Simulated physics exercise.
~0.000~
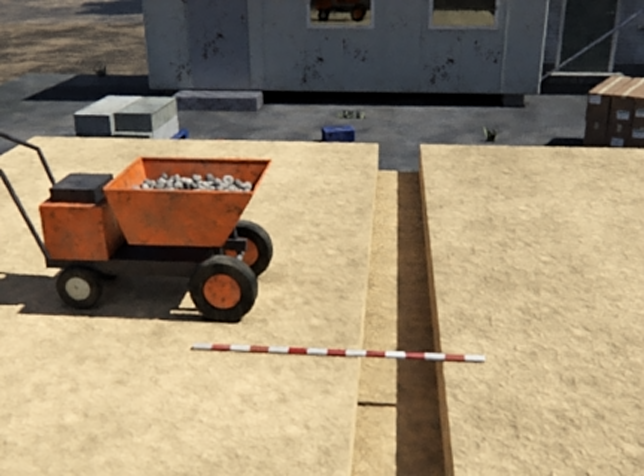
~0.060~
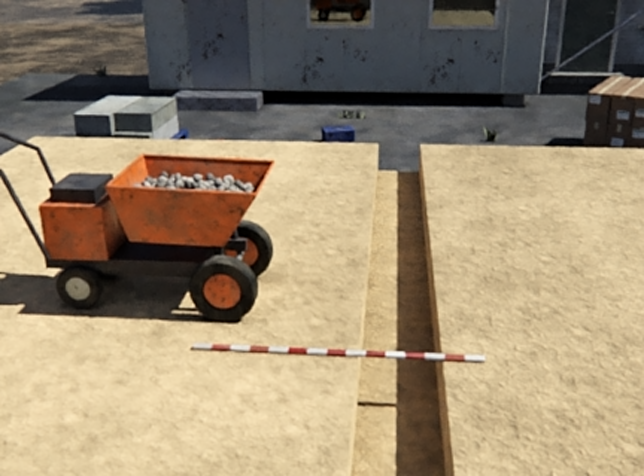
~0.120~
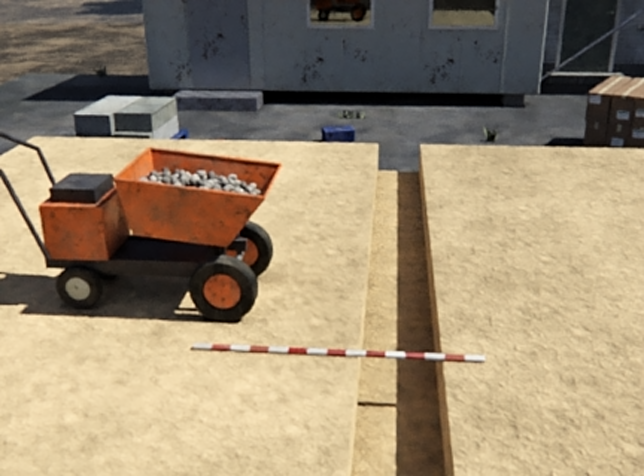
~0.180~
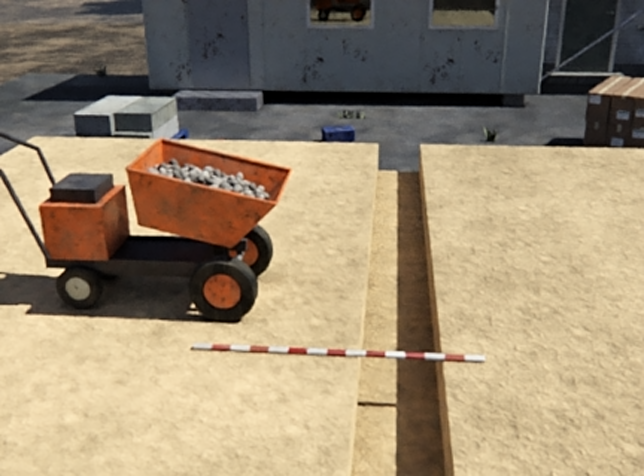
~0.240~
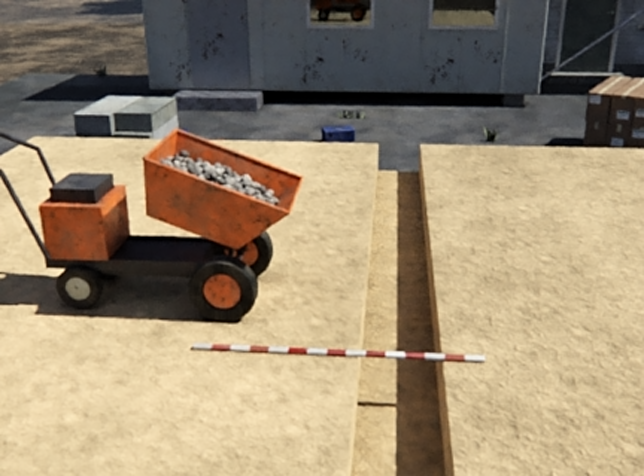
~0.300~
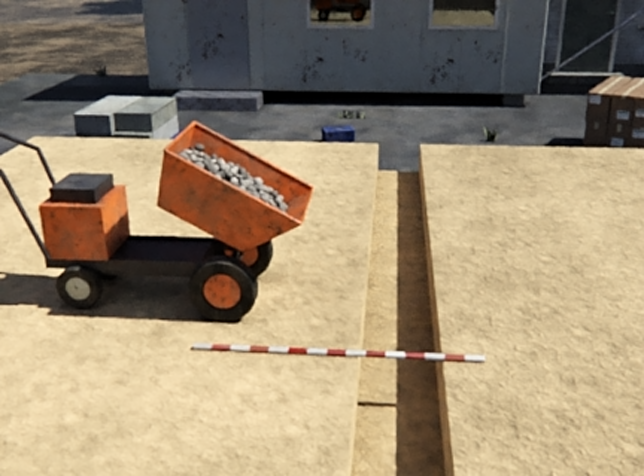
To begin with, an orange powered barrow stands on sandy ground, its tray of grey stones level, left of a narrow trench with a red-and-white staff lying across its near part. The tray's rear rises, slowly at first, then faster, leaving it clearly tilted down to the right, stones still inside.
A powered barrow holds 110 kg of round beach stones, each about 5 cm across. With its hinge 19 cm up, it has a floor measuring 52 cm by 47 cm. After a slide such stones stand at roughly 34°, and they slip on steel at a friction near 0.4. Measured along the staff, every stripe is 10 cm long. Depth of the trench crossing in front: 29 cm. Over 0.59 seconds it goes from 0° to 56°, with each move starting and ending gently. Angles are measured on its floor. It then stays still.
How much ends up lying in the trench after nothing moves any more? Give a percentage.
A share of about 41 per cent.
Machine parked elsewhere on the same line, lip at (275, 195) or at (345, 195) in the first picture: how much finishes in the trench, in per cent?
Close to 45 percent in the first case, 10 percent in the second.
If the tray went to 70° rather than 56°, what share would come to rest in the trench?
It comes out at about 90 percent.
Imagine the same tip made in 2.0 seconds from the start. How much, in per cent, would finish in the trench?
It would come to roughly 25 per cent.
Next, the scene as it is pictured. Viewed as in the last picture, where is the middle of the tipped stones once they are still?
Near (402, 340).
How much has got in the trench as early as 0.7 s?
About 0 per cent by then.
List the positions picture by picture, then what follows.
In the first frame, the tray is at 0°, its lip at (253, 194); the top of the load is at (187, 183).
In the second frame, the tray is at 2°, its lip at (256, 195); the top of the load is at (183, 182); the stones move at 0.4 m/s on average.
In the third frame, the tray is at 6°, its lip at (264, 198); the top of the load is at (179, 178); the stones move at 0.7 m/s on average.
The fourth frame shows lip at (276, 204), floor tilted 12°, highest stones at (170, 170); the stones move at 1.0 m/s on average.
In the fifth frame, the tray is at 20°, its lip at (289, 213); the top of the load is at (178, 161); the stones move at 1.2 m/s on average.
In the sixth frame, the tray is at 29°, its lip at (301, 224); the top of the load is at (190, 154); the stones move at 1.2 m/s on average.
After 0.4 s the floor is at 47°; 100 % in the tray; the foremost stones are at (299, 236).
After 0.7 s the floor is at 56°; 95 % in the tray, 4 % short of the trench; the foremost stones are at (361, 262).
After 1.0 s the floor is at 56°; 62 % in the tray, 8 % short of the trench, 30 % in the trench; the foremost stones are at (437, 340).
After 3.0 s the floor is at 56°; 51 % in the tray, 8 % short of the trench, 41 % in the trench; the foremost stones are at (461, 353).
